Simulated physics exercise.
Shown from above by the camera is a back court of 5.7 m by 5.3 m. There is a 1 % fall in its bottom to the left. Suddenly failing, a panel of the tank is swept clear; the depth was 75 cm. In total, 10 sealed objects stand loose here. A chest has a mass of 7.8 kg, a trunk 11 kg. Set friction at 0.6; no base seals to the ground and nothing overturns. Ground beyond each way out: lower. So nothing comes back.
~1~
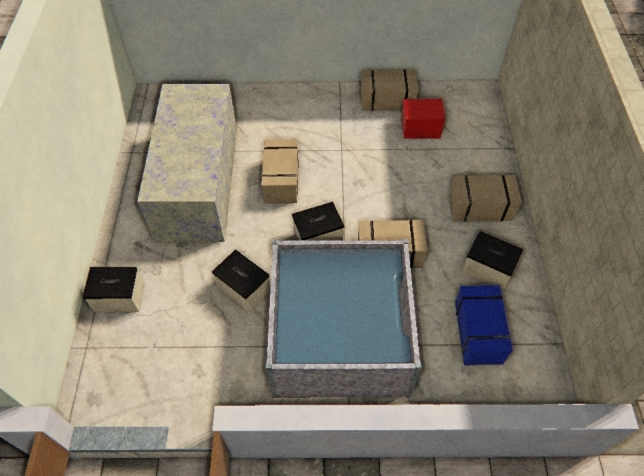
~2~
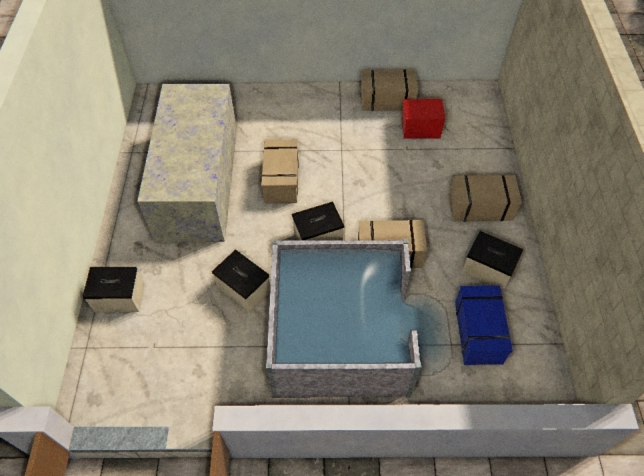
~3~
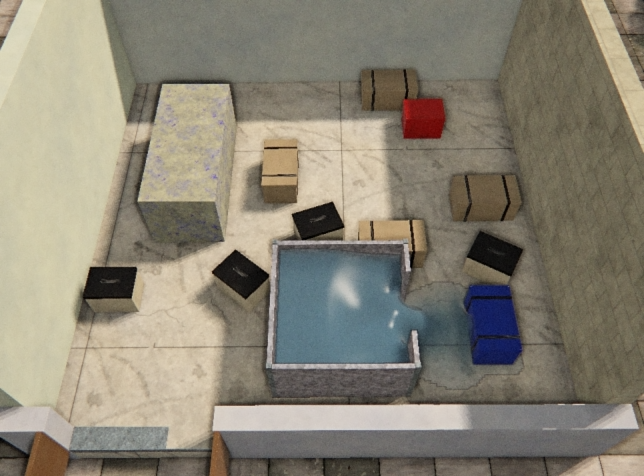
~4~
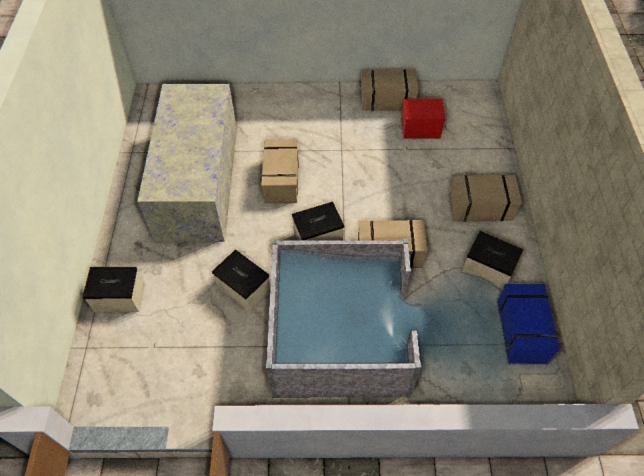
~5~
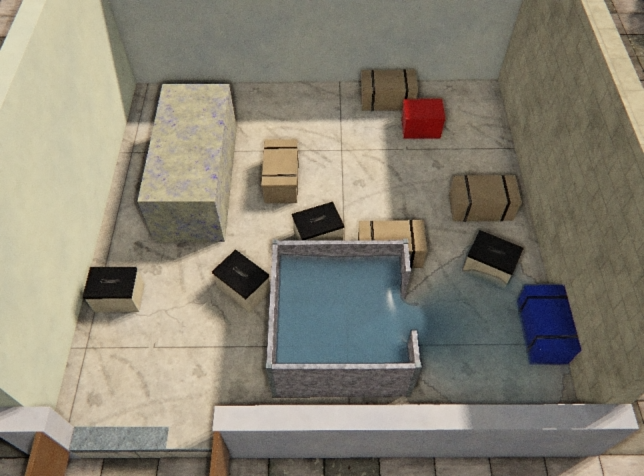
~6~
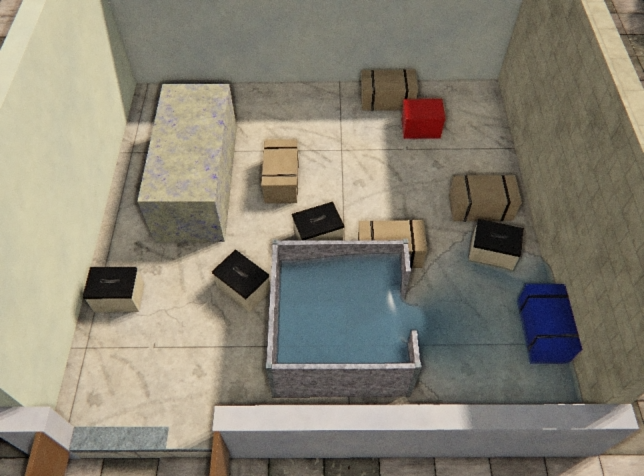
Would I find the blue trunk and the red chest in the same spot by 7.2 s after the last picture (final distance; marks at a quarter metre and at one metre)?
Blue trunk: Makes a long trip. Red chest: Makes a long trip.
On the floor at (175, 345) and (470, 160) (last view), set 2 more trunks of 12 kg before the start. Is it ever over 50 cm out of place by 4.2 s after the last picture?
Taking them in order, they end up smaller and greater.
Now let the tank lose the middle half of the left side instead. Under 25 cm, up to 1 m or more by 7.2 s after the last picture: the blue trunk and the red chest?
Log: Blue trunk negligible displacement; red chest negligible displacement.
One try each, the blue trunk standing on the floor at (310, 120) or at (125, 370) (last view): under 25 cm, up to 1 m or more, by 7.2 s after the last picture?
Try one, it is swept a long way; try two, it covers a moderate distance.
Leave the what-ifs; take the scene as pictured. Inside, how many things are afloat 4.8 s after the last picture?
At that point I count 4.
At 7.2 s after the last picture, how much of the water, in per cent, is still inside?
Around 98 % of the water.
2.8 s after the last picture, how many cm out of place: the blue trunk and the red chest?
Shifts by then: Around 200 and 40 cm.
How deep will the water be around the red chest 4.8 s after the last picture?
Around 6 cm.
Then, 0.9 s after the last picture the blue trunk is near (559, 303), 0.7 m from its start, afloat; the red chest is near (425, 109), 0.0 m from its start, aground; 0 of 10 are out; 2 afloat.
Then, 2.8 s after the last picture the blue trunk is near (500, 181), 1.9 m from its start, afloat; the red chest is near (404, 92), 0.4 m from its start, afloat; 0 of 10 are out; 3 afloat.
Then, 4.8 s after the last picture the blue trunk is near (369, 75), 4.1 m from its start, afloat; the red chest is near (288, 95), 1.9 m from its start, afloat; 0 of 10 are out; 4 afloat.
Then, 7.2 s after the last picture the blue trunk is near (236, 85), 4.8 m from its start, afloat; the red chest is near (174, 88), 3.6 m from its start, afloat; 0 of 10 are out; 6 afloat.
